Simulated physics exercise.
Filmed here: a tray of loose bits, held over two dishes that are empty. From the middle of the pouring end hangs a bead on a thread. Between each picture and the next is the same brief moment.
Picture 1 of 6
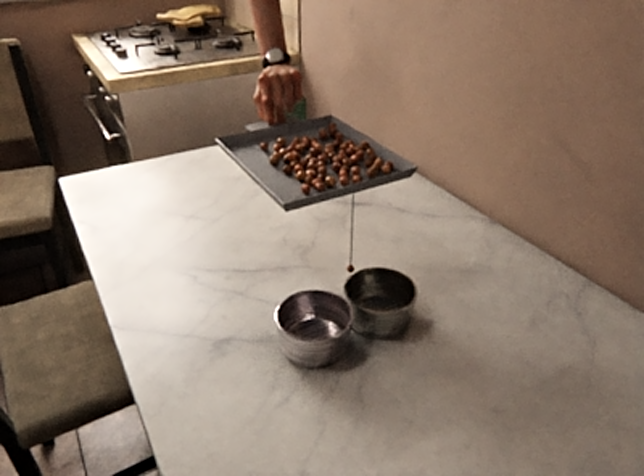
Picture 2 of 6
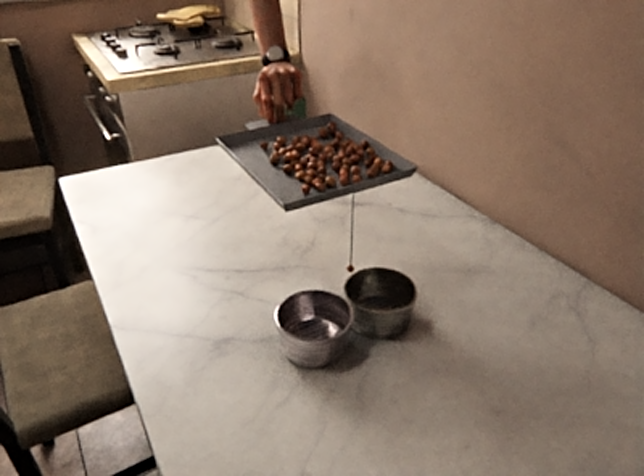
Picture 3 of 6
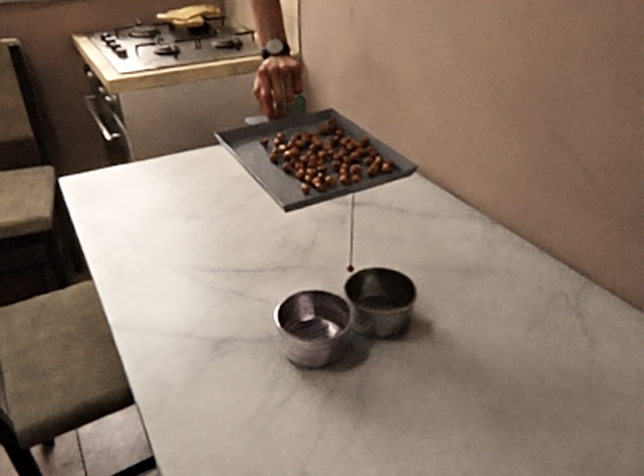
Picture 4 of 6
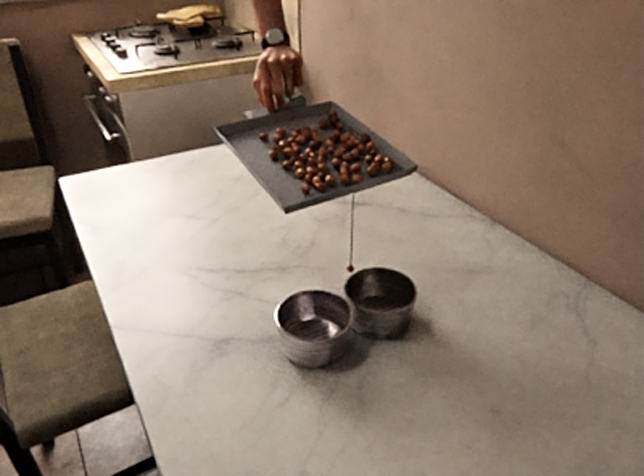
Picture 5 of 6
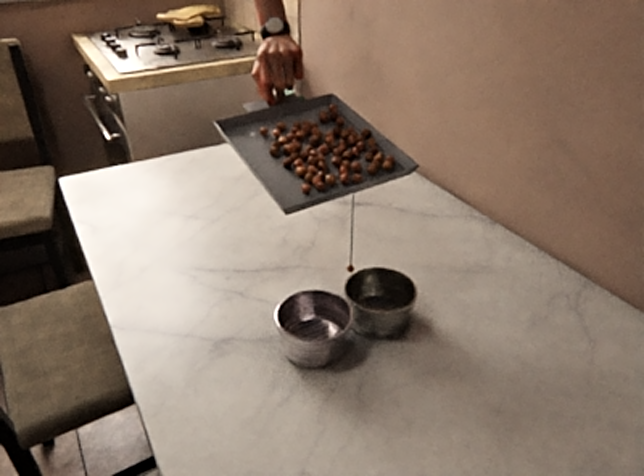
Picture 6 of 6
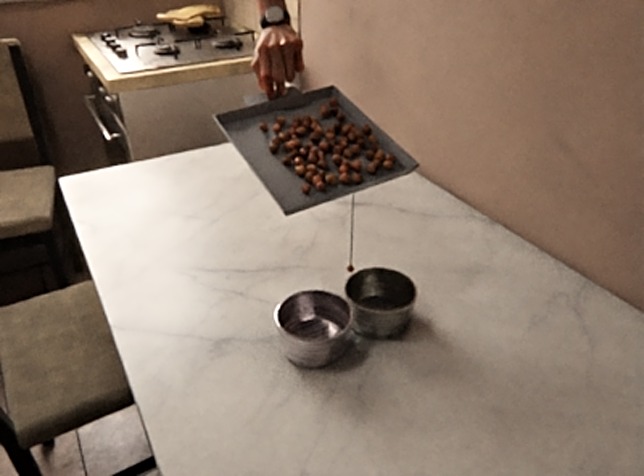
A hand slowly tilts a tray of hazelnuts slightly toward its left corner above two bowls.
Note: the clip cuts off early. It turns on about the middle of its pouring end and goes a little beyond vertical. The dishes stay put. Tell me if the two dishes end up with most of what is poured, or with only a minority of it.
Most of it.
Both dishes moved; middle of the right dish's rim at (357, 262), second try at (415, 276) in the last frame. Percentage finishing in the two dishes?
First position: Some 20 %; second position: Some 40 %.
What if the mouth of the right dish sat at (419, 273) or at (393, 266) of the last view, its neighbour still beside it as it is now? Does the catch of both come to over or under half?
First try: A minority; second try: A minority.
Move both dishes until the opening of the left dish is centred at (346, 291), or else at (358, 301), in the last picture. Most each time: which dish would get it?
The one at left, then the one at left.
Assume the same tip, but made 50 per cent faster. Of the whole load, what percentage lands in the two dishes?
It comes to 90 per cent or so.
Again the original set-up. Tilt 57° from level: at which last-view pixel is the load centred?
The load is centred around (333, 172).
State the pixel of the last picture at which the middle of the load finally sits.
Centre at rest: Close to (317, 336).
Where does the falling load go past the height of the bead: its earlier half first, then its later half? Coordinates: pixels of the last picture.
(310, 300), then (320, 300).
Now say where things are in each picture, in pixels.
The first frame shows corners of the pouring end (286, 200) and (412, 166), level; middle of the load (323, 159), hazelnuts; left dish (334, 349); right dish (401, 321); bead on its thread (350, 269).
The second frame shows corners of the pouring end (286, 201) and (412, 166), level; middle of the load (323, 158).
The third frame shows corners of the pouring end (286, 202) and (412, 165), tipped barely, lowest at the left corner; middle of the load (323, 156).
The fourth frame shows corners of the pouring end (286, 203) and (412, 165), tipped a little, lowest at the left corner; middle of the load (323, 153).
The fifth frame shows corners of the pouring end (286, 205) and (413, 164), tipped a little, lowest at the left corner; middle of the load (324, 150).
The sixth frame shows corners of the pouring end (286, 206) and (413, 163), tipped a little, lowest at the left corner; middle of the load (324, 147); left dish (334, 349); right dish (401, 321).
Just after the last frame, tray tipped steeply; every one on the tray.
A moment on, tray tipped right over; about a tenth on the tray; roughly a third in the left dish; about a tenth in the right dish; about a tenth outside both; roughly a third in the air.
Further on, tray tipped past a quarter turn; the larger part in the left dish; about a tenth in the right dish; about a tenth outside both.
When it is over, tray tipped past a quarter turn; the larger part in the left dish; about a tenth in the right dish; about a tenth outside both.
